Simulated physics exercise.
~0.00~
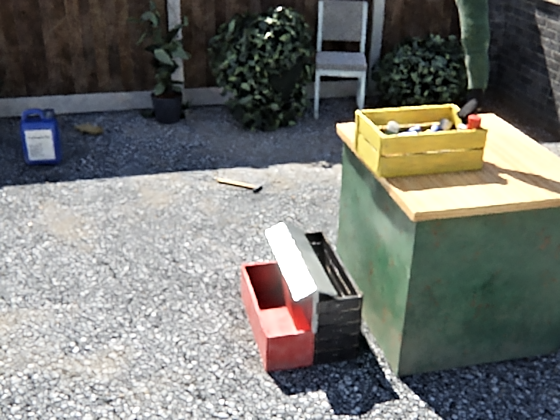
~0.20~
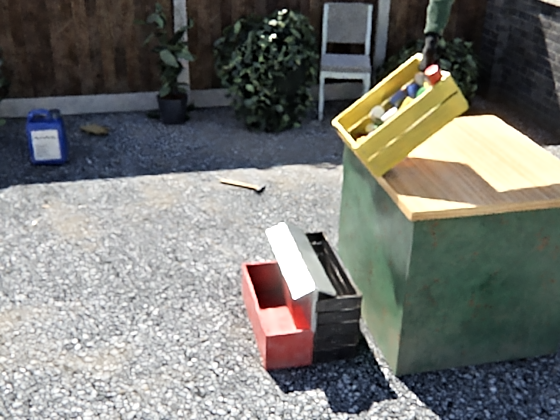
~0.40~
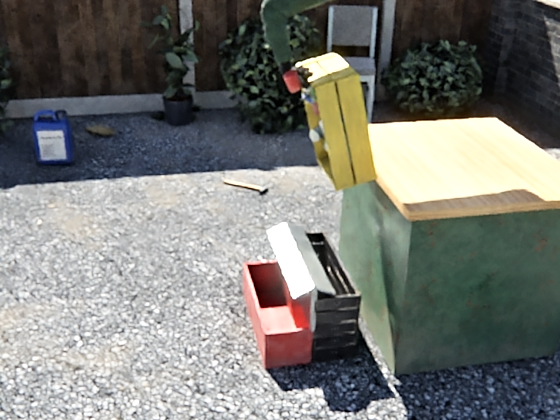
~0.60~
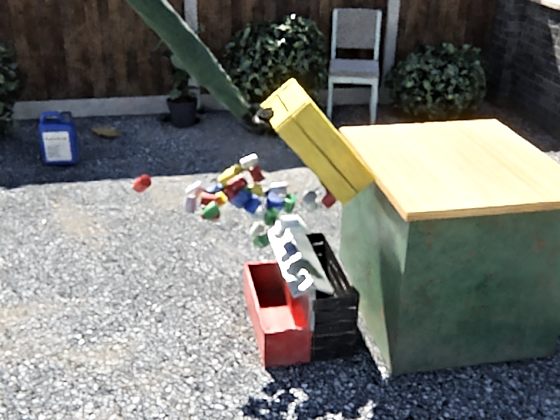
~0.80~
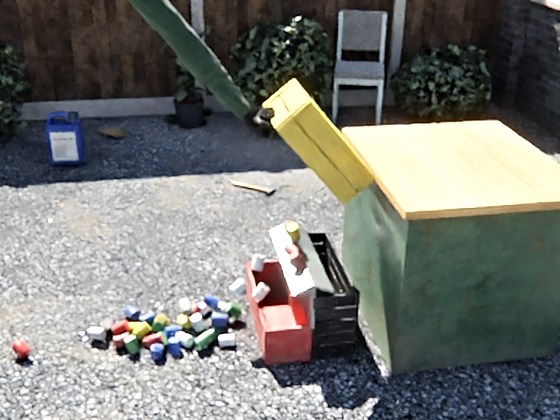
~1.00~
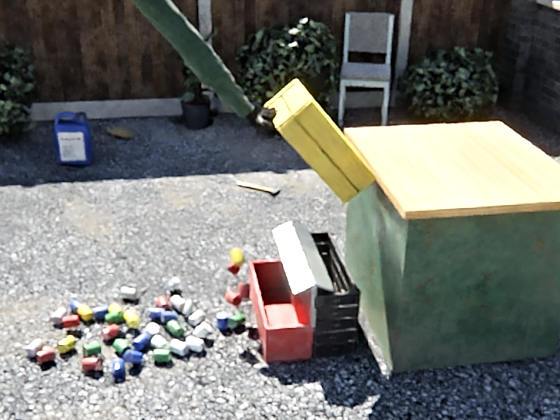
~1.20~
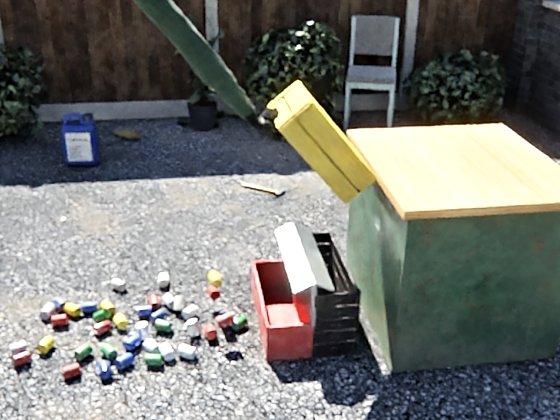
A dark green arm reaches in above a green bench with a pale wooden top, seen from slightly above in a sunny gravel yard with shrubs, a white chair and a wooden fence behind. On the bench sits a yellow crate of colourful jars, and to its left stand a black tote and a red tub with a grey ridge over them. The arm lifts the crate, swings it left and tips it past upright beside the bench. The jars pour out in a cluster, some striking the ridge. They tumble left and spread over the gravel beyond the red tub, while the emptied crate hangs tilted.
